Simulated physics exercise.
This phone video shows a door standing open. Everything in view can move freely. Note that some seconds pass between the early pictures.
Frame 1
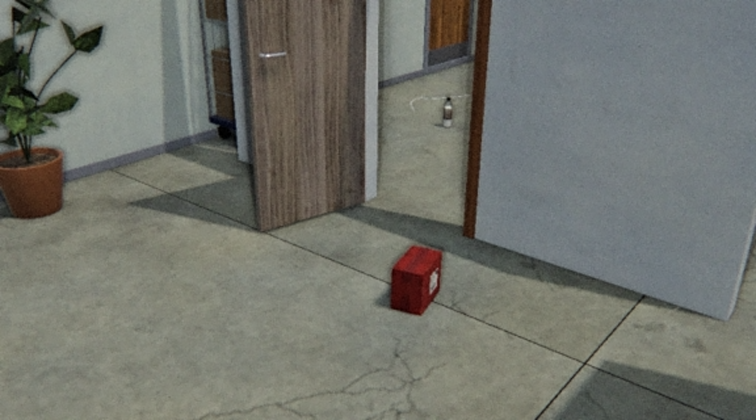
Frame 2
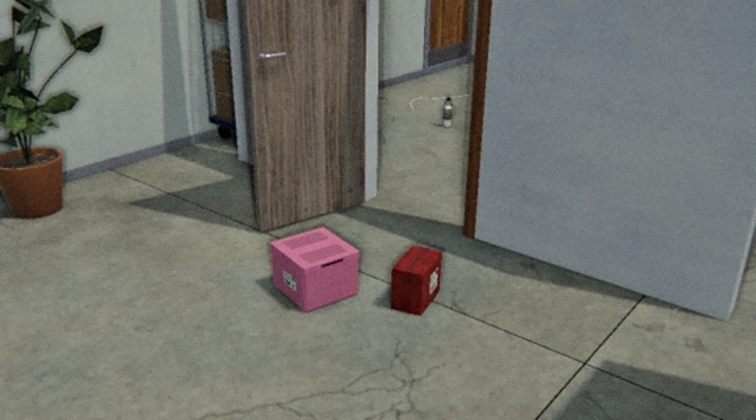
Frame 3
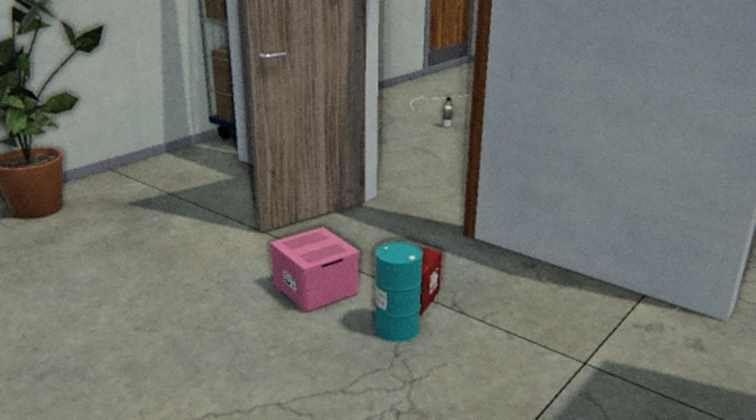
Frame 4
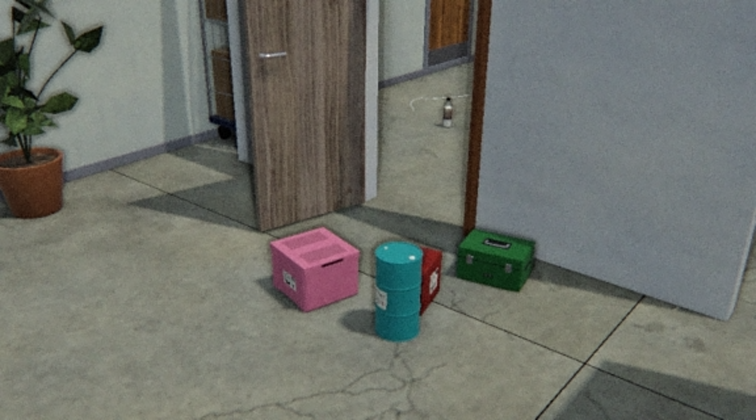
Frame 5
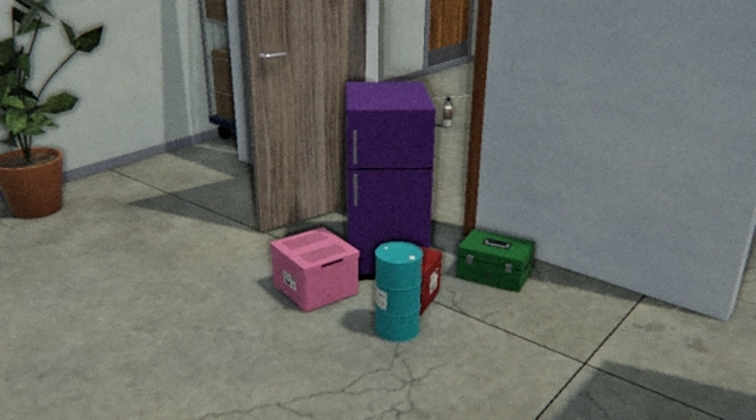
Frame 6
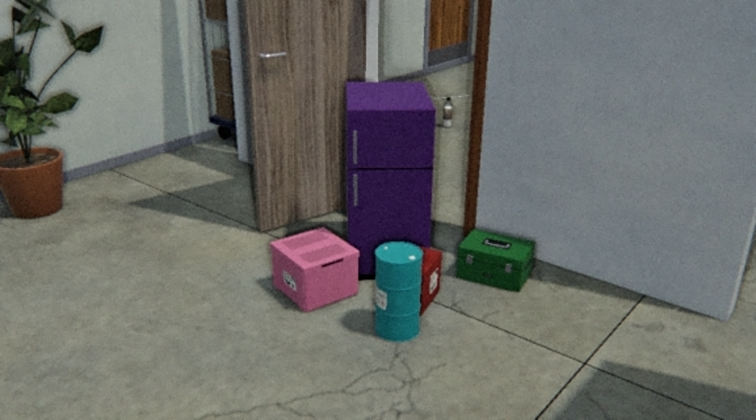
Wooden door standing open and still as a pink tote, turquoise canister, green toolbox and purple appliance appear around a red parcel.
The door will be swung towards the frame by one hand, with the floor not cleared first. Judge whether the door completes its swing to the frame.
What happens is the door falls short of the frame.
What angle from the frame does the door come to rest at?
Around 60 degrees.
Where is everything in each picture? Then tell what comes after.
In the first frame, door wide open and still.
In the second frame, door wide open and still; red parcel (416, 280).
In the third frame, door wide open and still; turquoise canister (398, 292); pink tote (315, 269).
In the fourth frame, door wide open and still; green toolbox (496, 260).
In the fifth frame, door wide open and still; turquoise canister (398, 292); pink tote (315, 269).
In the sixth frame, door wide open and still; purple appliance (387, 179).
Then, 0.50 s past the last view, open by 97°.
Then, 0.80 s past the last view, open by 87°.
Then, 1.10 s past the last view, open by 75°.
Then, 1.30 s past the last view, open by 66°.
Finally, open by 62°; all 5 still in place. Final places as the last picture's camera would see them, purple appliance near (388, 179).
